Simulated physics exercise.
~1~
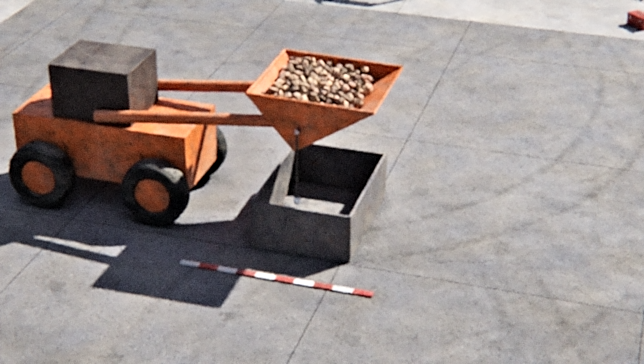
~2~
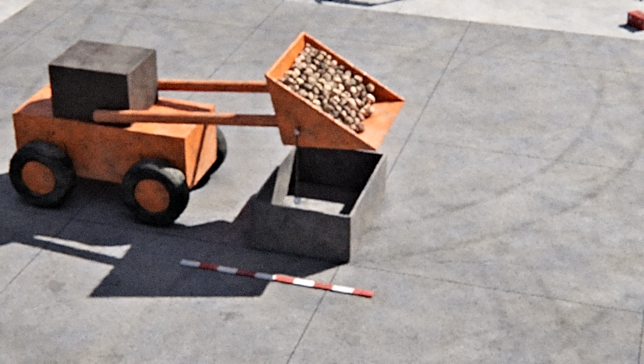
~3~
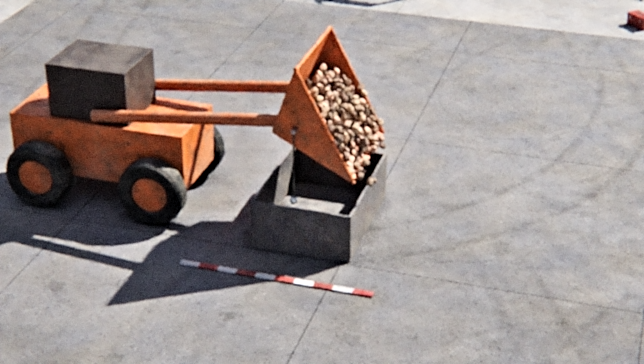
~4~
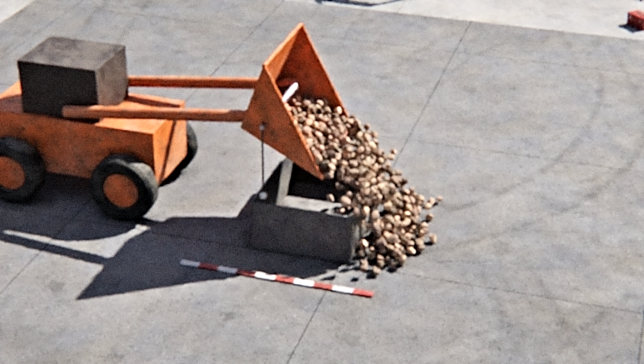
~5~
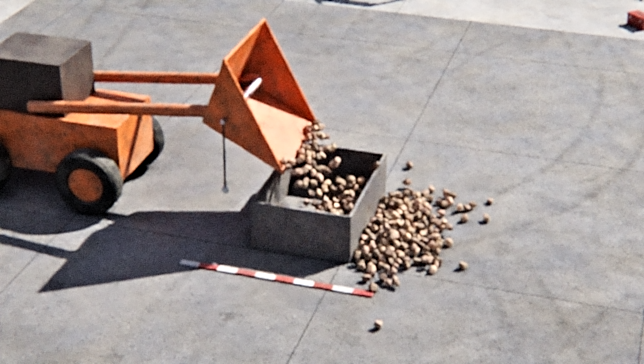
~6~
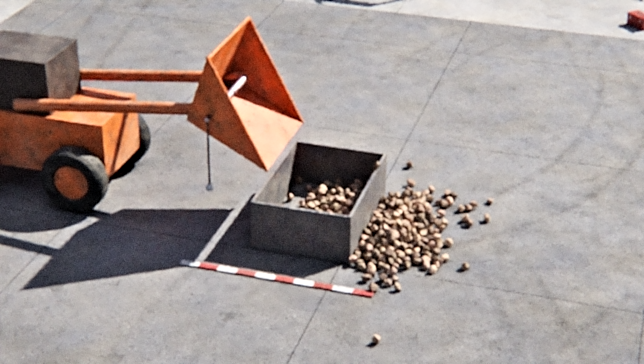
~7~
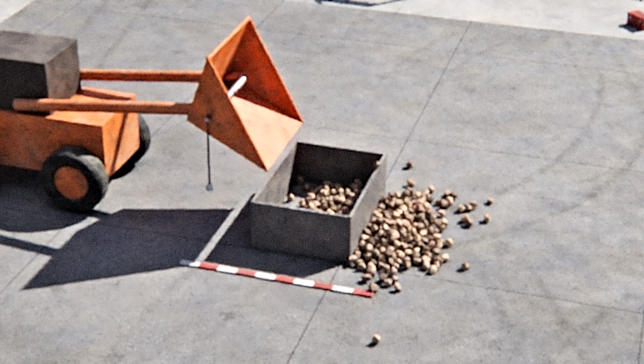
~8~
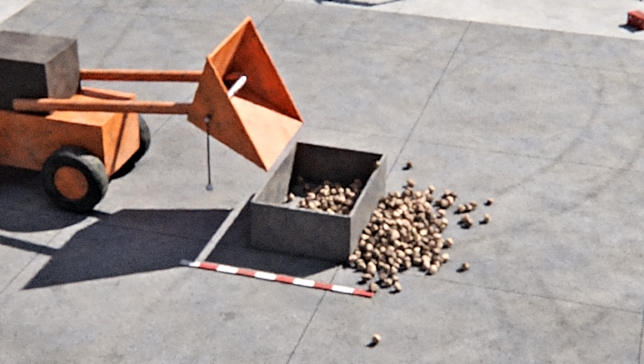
On a sunlit grey paved yard, a small orange loader with a dark block on its back holds a bucket of brownish stones above an open grey bin, with a red-and-white staff lying in front. The bucket tips forward to the right, and the stones slide towards its lower edge. As the loader rolls back to the left, they pour out over the bin's far side onto the paving, and then some drop inside. The bucket empties and the loader stops, still tilted. About half the stones rest in the bin, the others heaped beside it on the right, with a few scattered strays.
